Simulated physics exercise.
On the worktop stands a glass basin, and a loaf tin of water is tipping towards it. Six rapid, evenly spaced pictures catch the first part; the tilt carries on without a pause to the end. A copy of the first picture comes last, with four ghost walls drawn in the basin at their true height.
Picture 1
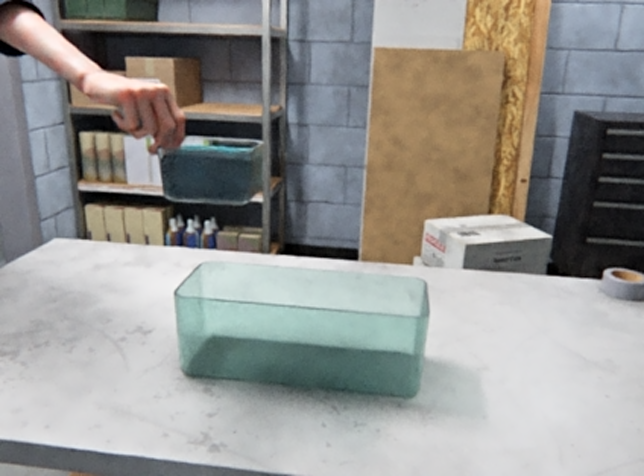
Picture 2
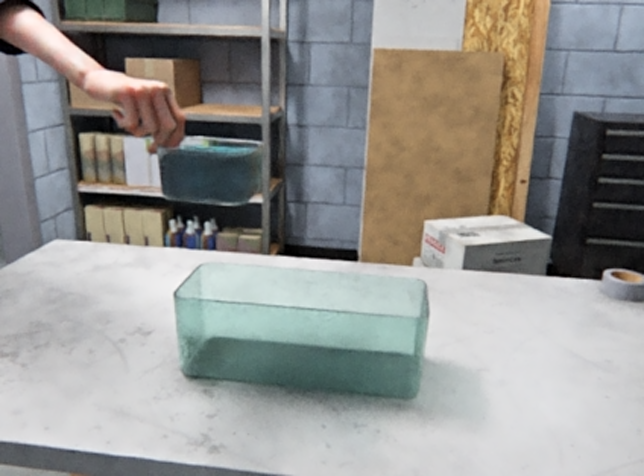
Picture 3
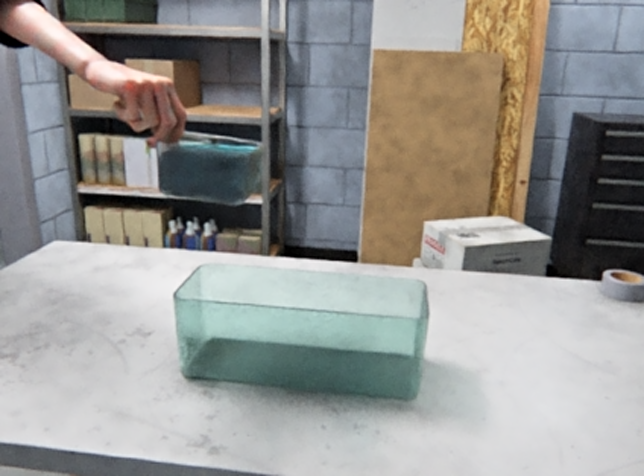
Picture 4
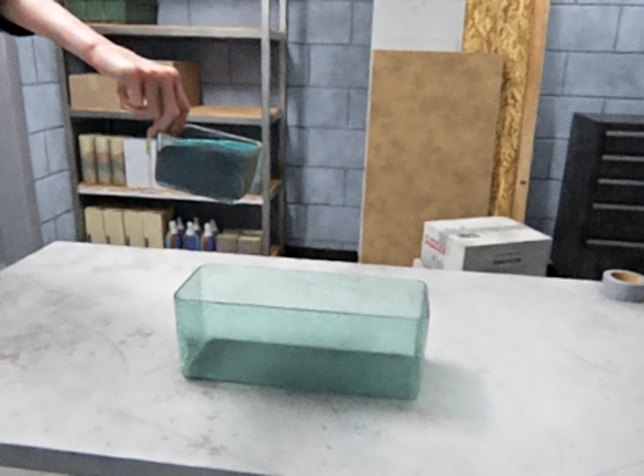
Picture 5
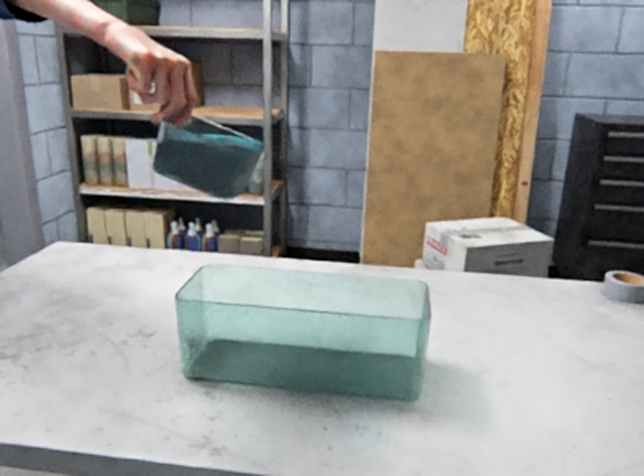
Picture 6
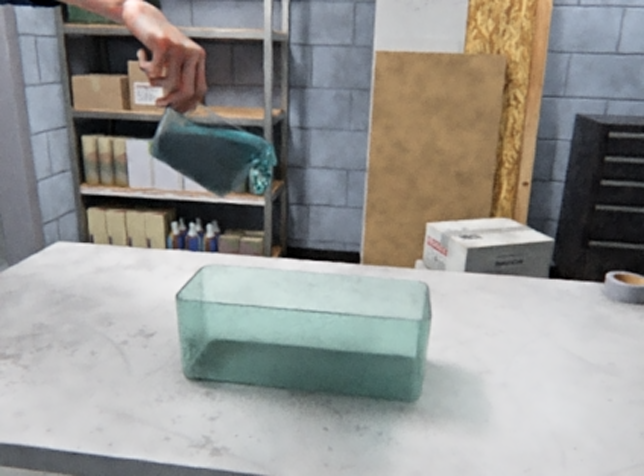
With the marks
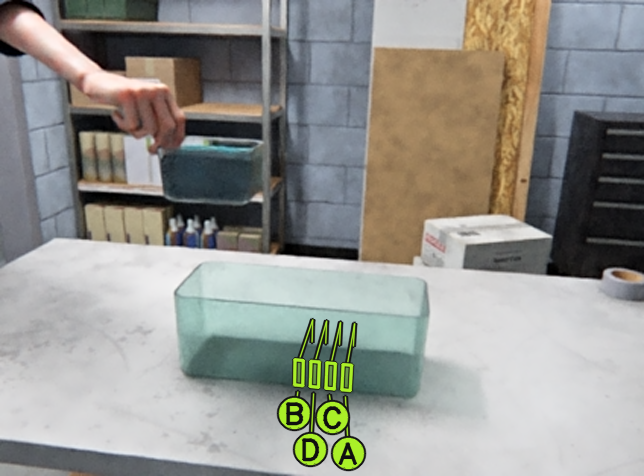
The clip opens with a hand holding a small, clear container of bluish water upright above a glass basin on a pale worktop. The hand gradually tilts the container down to the right while the basin stays still. Water then slips over its right-hand lip and begins to drop.
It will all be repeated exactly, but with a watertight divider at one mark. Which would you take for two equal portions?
Choose C.
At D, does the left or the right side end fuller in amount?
The right one.
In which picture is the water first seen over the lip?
Picture 5.
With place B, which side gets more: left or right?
The right side.
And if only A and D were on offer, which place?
Here it is place D.
On the marked copy, A at (345, 396); B at (297, 391); C at (329, 395); D at (313, 393).
With A, about 82 % ends left of the wall and 16 % right of it.
With B, about 12 % ends left of the wall and 86 % right of it.
With C, about 48 % ends left of the wall and 51 % right of it.
With D, about 27 % ends left of the wall and 71 % right of it.
